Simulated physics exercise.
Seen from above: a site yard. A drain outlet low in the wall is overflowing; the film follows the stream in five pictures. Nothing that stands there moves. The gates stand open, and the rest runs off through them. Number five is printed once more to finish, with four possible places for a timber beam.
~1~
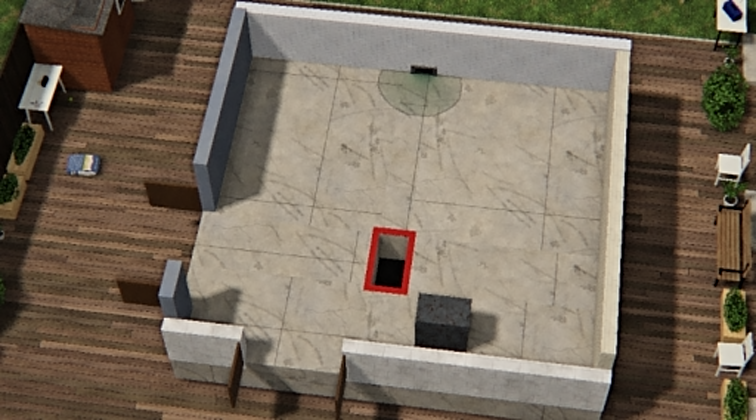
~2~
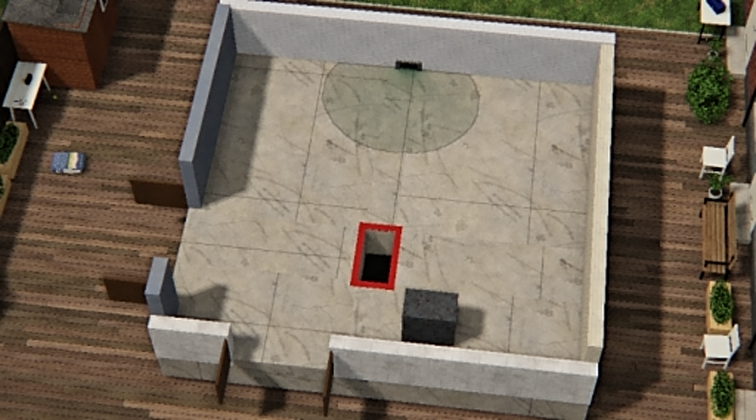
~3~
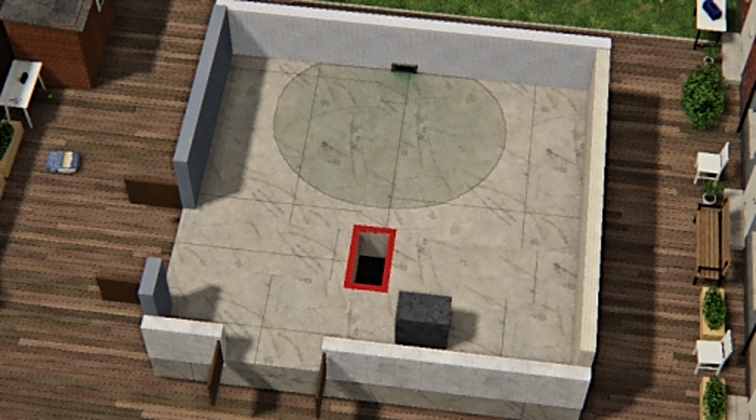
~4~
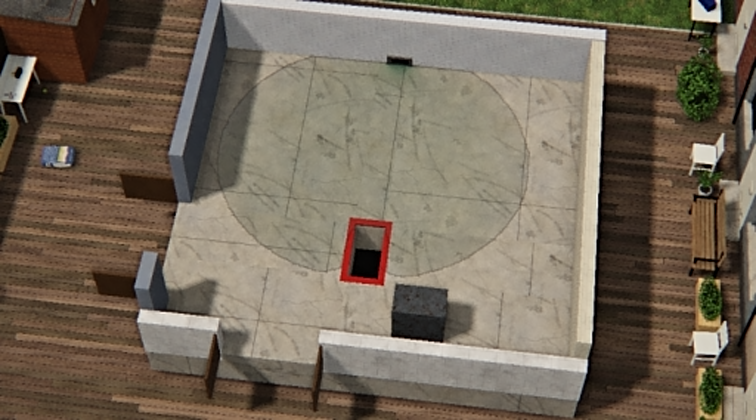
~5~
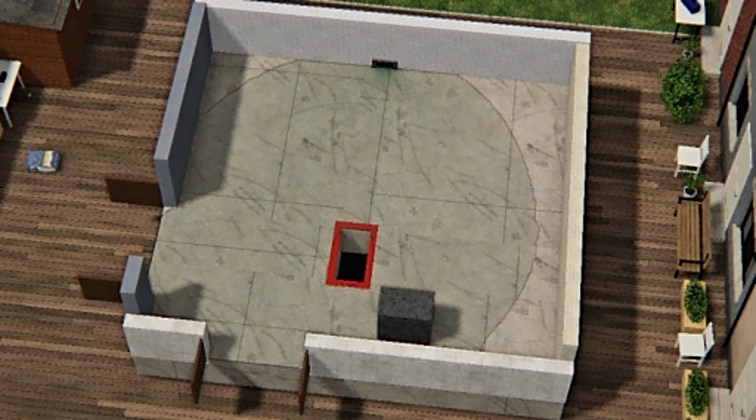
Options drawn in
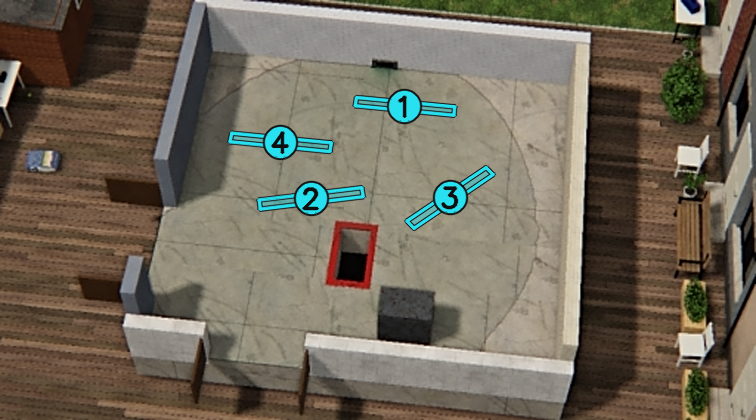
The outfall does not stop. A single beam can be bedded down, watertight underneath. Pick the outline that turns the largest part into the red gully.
Choose 3.
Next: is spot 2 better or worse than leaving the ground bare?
Spot 2 is worse.
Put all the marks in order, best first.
The order is 3, 4, 2, 1.
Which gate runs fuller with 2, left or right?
The right gate.
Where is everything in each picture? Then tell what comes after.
In the first picture, outfall at (424, 70); red gully at (390, 260); open gate at (296, 356); open gate at (204, 259); front seen at (382, 92), 3 % of the ground wet; red gully still dry.
In the second picture, front seen at (389, 148), 11 % of the ground wet; red gully still dry.
In the third picture, front seen at (395, 206), 25 % of the ground wet; red gully still dry.
In the fourth picture, front seen at (276, 249), 46 % of the ground wet; red gully taking water.
In the fifth picture, front seen at (154, 280), 75 % of the ground wet; red gully taking water.
On the marked copy, 1 from (355, 101) to (454, 111); 2 from (259, 204) to (362, 192); 3 from (410, 224) to (489, 171); 4 from (230, 137) to (330, 147).
If 1 is chosen, about 4 % of the stream goes into the red gully, about 94 % out by the gates.
If 2 is chosen, about 11 % of the stream goes into the red gully, about 86 % out by the gates.
If 3 is chosen, about 34 % of the stream goes into the red gully, about 64 % out by the gates.
If 4 is chosen, about 22 % of the stream goes into the red gully, about 75 % out by the gates.
